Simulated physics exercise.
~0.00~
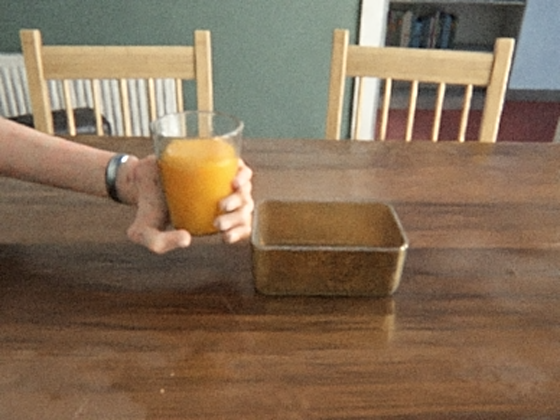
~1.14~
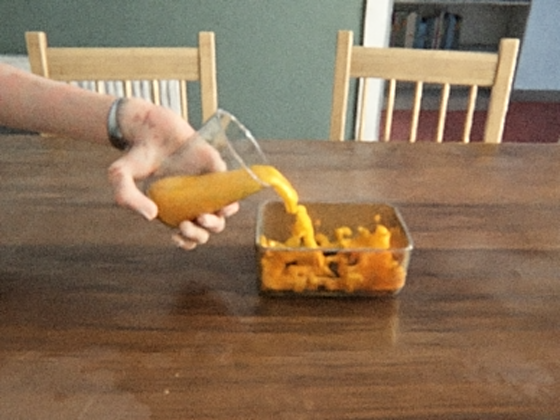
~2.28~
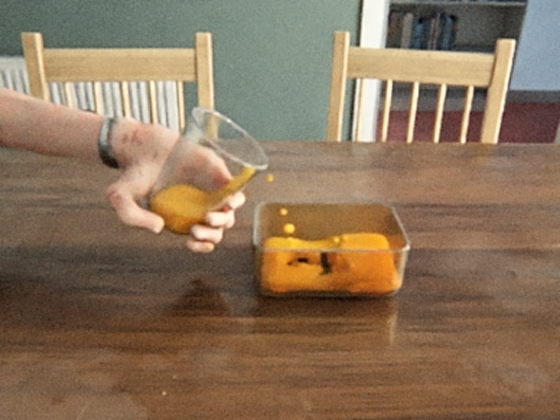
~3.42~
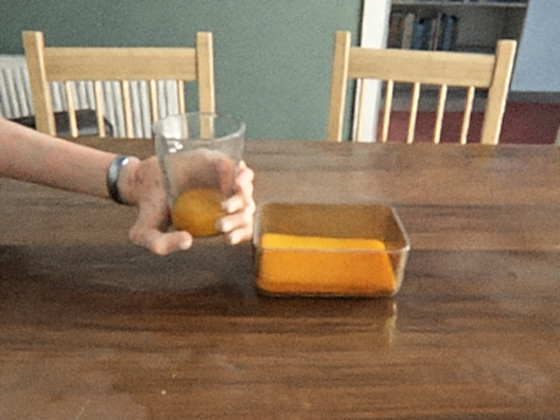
At a wooden table, a hand tips orange juice from a glass into a clear box, leaving some in the glass.
